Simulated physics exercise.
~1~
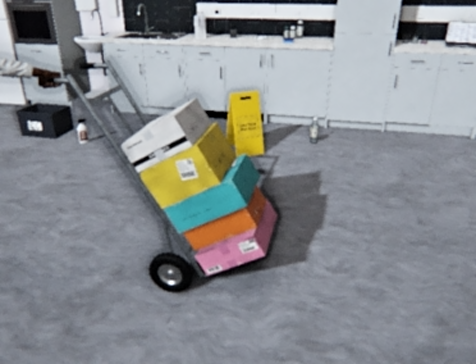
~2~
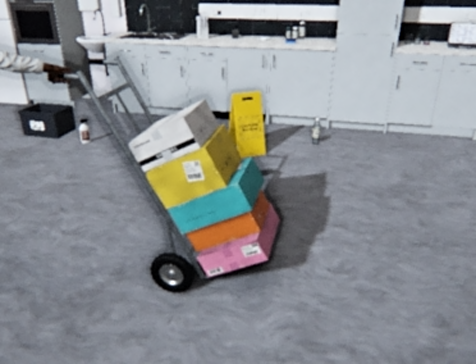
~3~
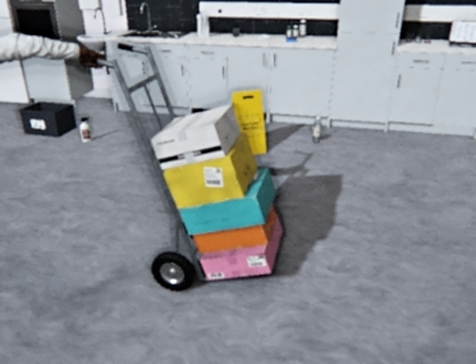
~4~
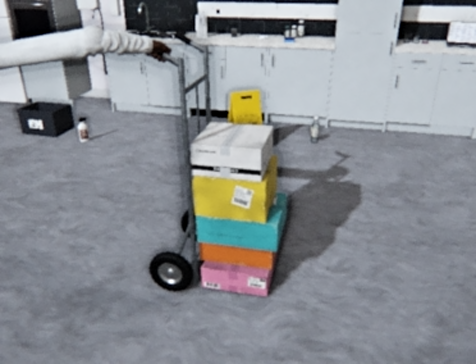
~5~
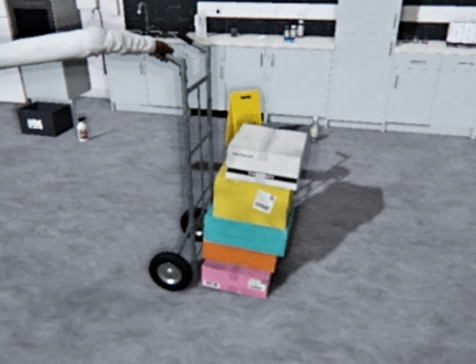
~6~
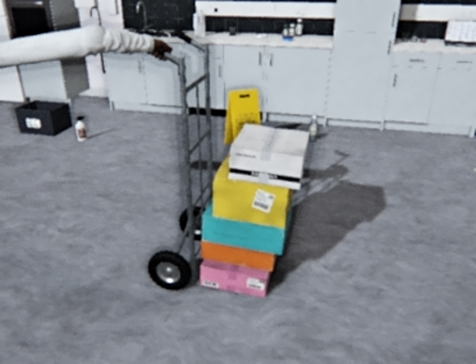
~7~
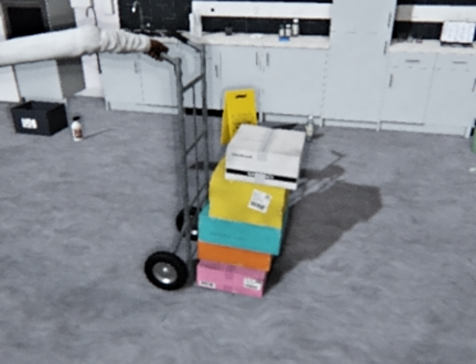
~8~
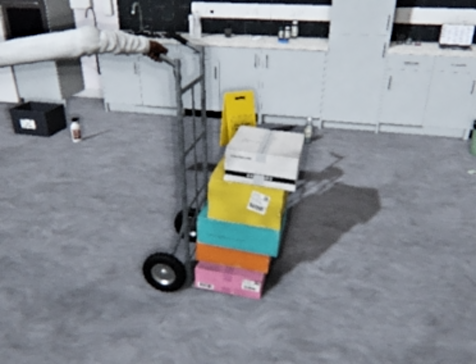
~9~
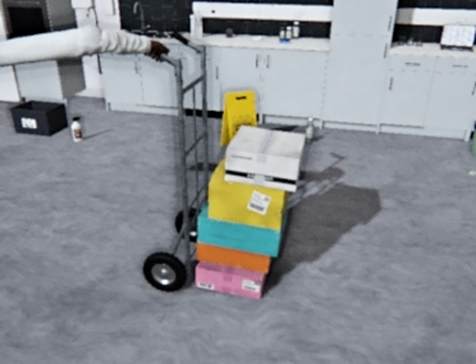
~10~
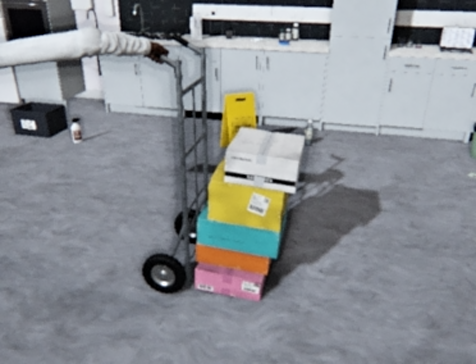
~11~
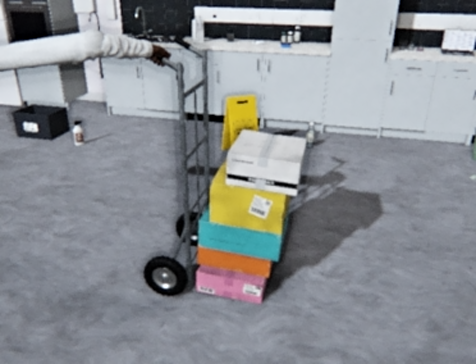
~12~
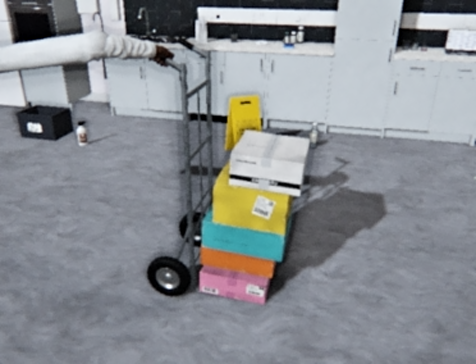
A hand truck swings upright, and its stacked boxes shift right but stay standing.
